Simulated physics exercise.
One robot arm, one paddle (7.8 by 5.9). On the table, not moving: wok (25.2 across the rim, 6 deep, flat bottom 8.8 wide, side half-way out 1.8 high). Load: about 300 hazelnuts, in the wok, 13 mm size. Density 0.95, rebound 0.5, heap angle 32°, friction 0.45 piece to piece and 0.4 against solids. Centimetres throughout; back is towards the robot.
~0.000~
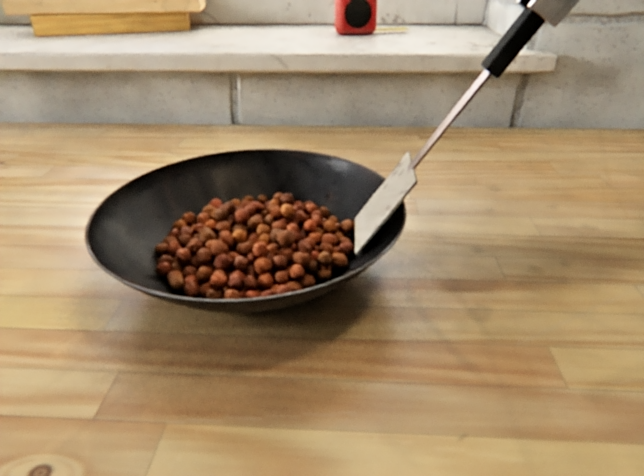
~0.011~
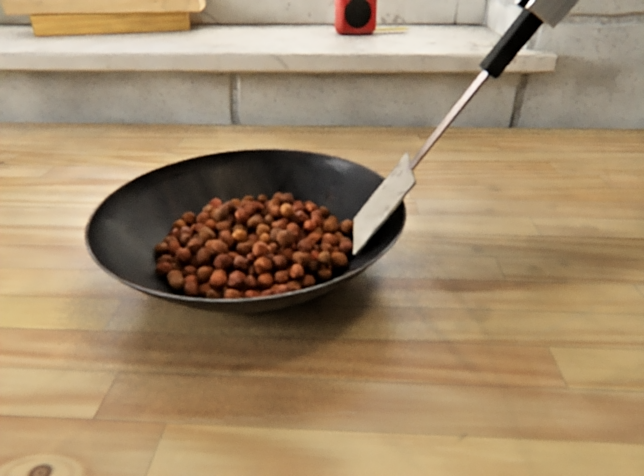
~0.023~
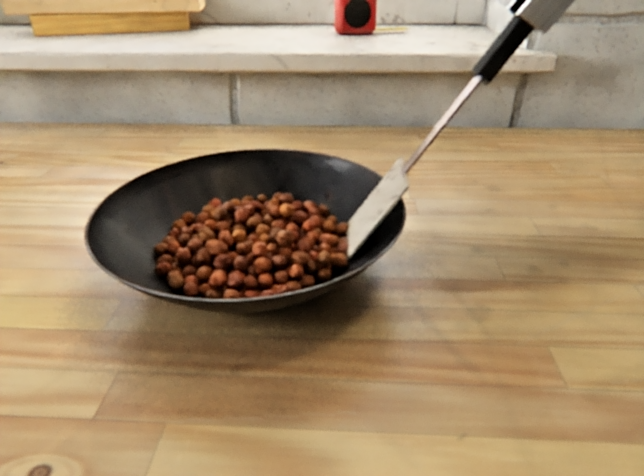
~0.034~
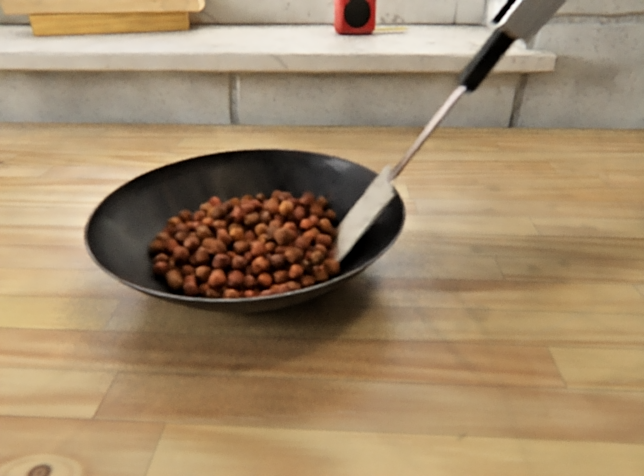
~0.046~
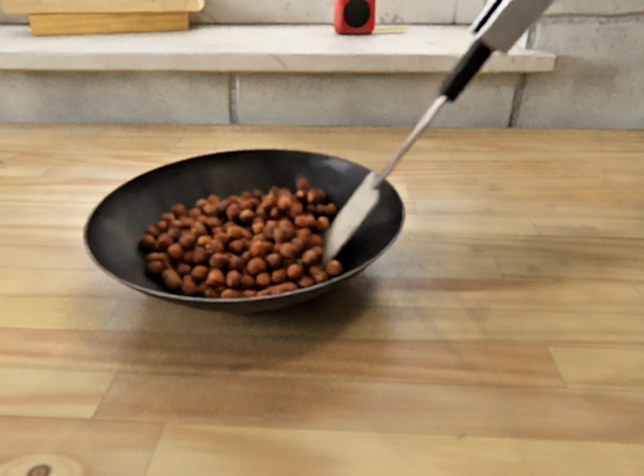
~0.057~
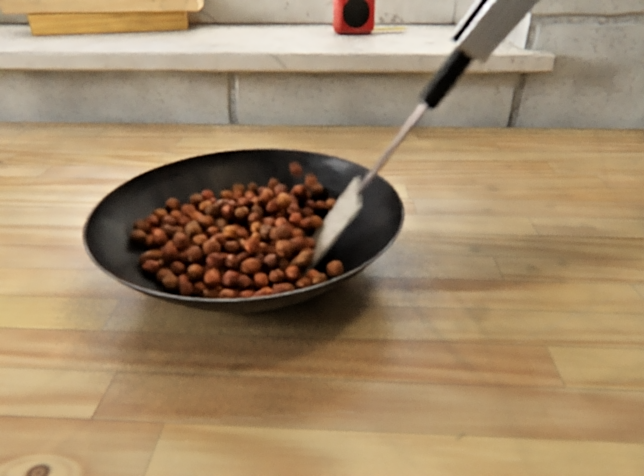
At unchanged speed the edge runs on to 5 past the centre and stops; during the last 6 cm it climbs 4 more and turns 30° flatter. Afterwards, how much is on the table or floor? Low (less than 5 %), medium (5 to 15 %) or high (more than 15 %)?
Answer: Medium; 5 to 15 % of the hazelnuts finish on the table or floor.
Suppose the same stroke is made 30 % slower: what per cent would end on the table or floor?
Then about 5 per cent.
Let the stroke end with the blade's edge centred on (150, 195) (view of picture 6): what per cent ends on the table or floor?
About 30 per cent.
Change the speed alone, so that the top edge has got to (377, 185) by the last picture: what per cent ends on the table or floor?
Some 0 per cent.
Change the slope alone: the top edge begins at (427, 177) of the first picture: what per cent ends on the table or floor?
About 10 per cent.
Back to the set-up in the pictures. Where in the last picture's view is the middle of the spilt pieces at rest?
At about (18, 231).
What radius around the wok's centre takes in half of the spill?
Roughly 32 cm.
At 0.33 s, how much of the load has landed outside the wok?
Some 4 per cent.
After 0.09 s, sloping 56°, highest piece 9 above the table; 296 in the wok.
After 0.11 s, sloping 45°, highest piece 10 above the table; 296 in the wok.
After 0.33 s, sloping 27°, highest piece 15 above the table; 270 in the wok, 11 on the table or floor, 15 on the blade or in flight.
After 1.38 s, sloping 27°, highest piece 6 above the table; 268 in the wok, 28 on the table or floor.
In the end, 268 in the wok, 28 on the table or floor. That is 9 % on the table or floor.
